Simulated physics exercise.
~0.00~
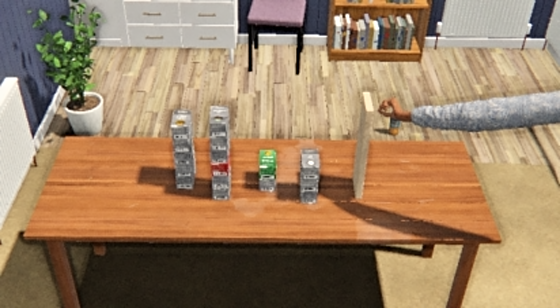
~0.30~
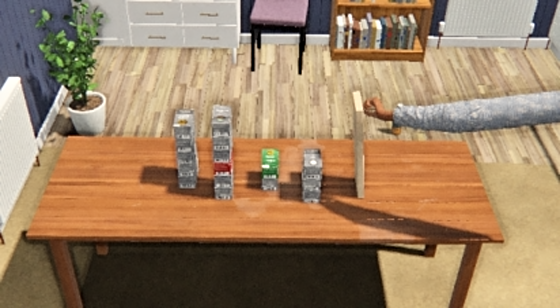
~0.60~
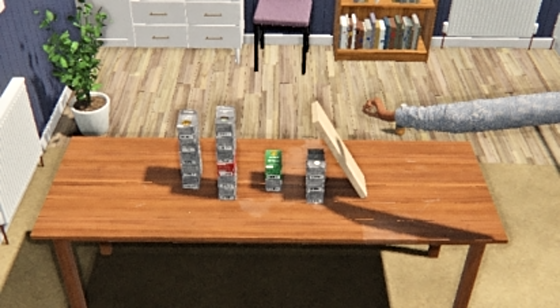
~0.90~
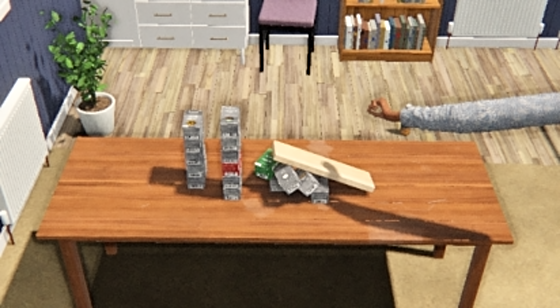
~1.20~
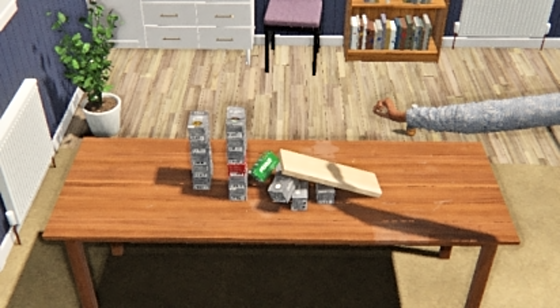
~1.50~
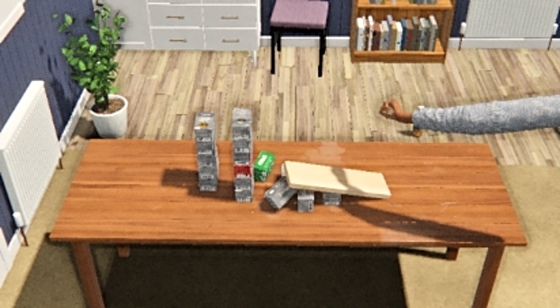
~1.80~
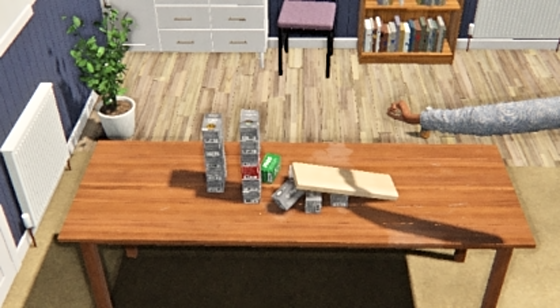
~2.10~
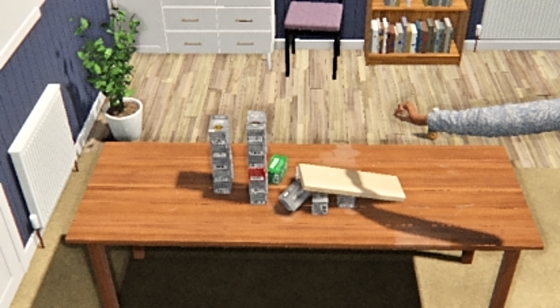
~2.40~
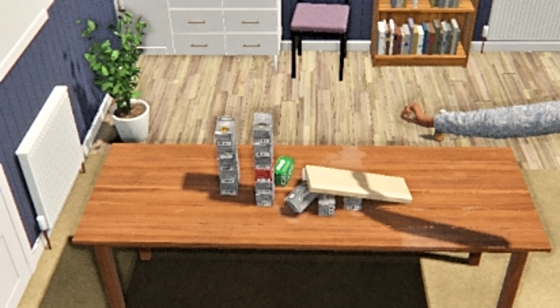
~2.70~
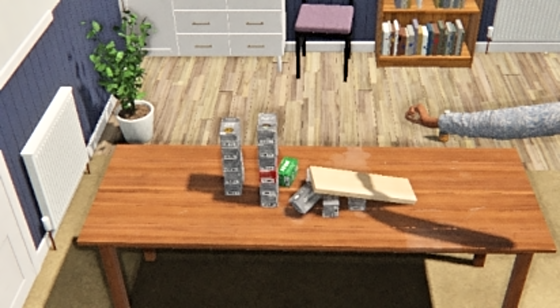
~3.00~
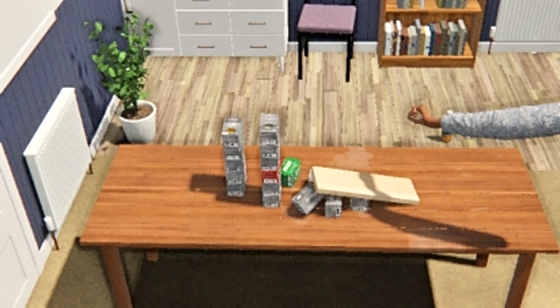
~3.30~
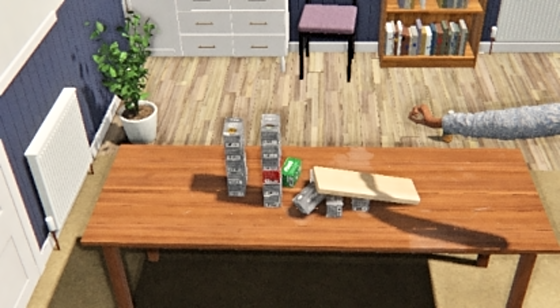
A hand tipped an upright board leftward on a wooden table, and it toppled onto the nearest short stacks of small packets, knocking them into a heap with the green one on its side, while the two taller piles beyond stayed standing.
